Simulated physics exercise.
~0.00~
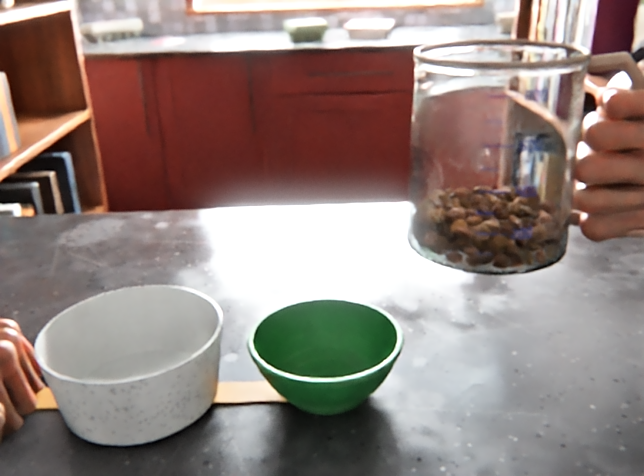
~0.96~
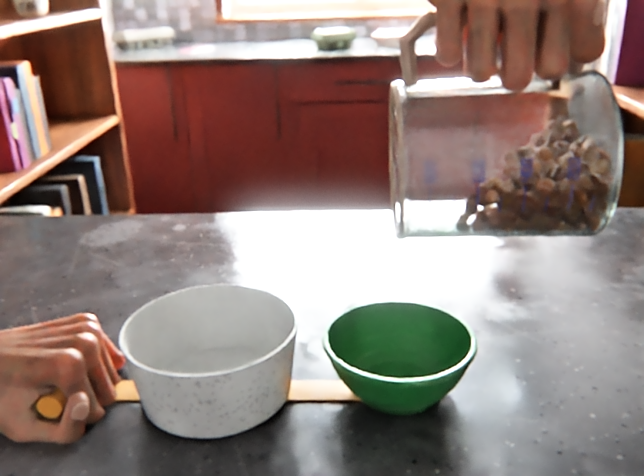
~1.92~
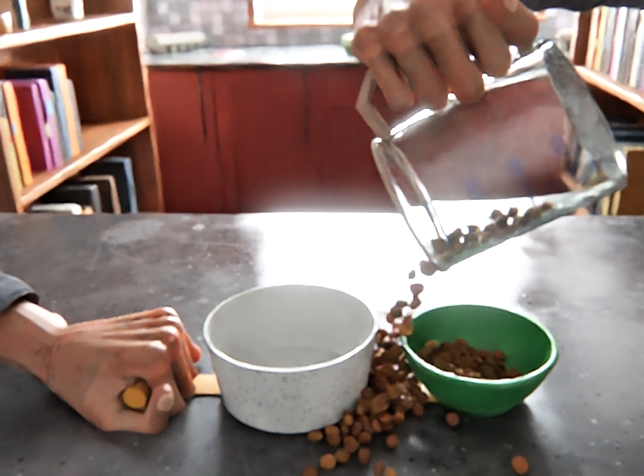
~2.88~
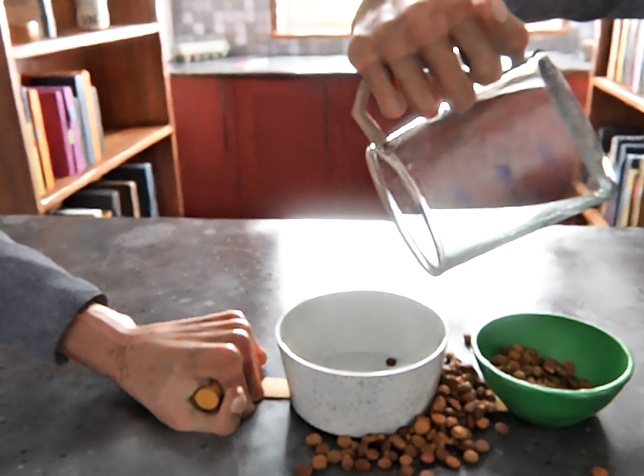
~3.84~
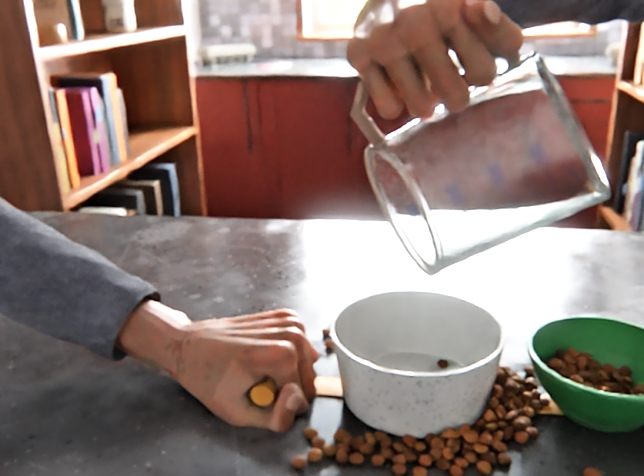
The footage shows one hand tipping a glass jug of dog kibble while another draws a joined white dish and green bowl to the right; kibble pours out until the jug is empty, leaving some in the green bowl and much scattered on the table around the dishes.
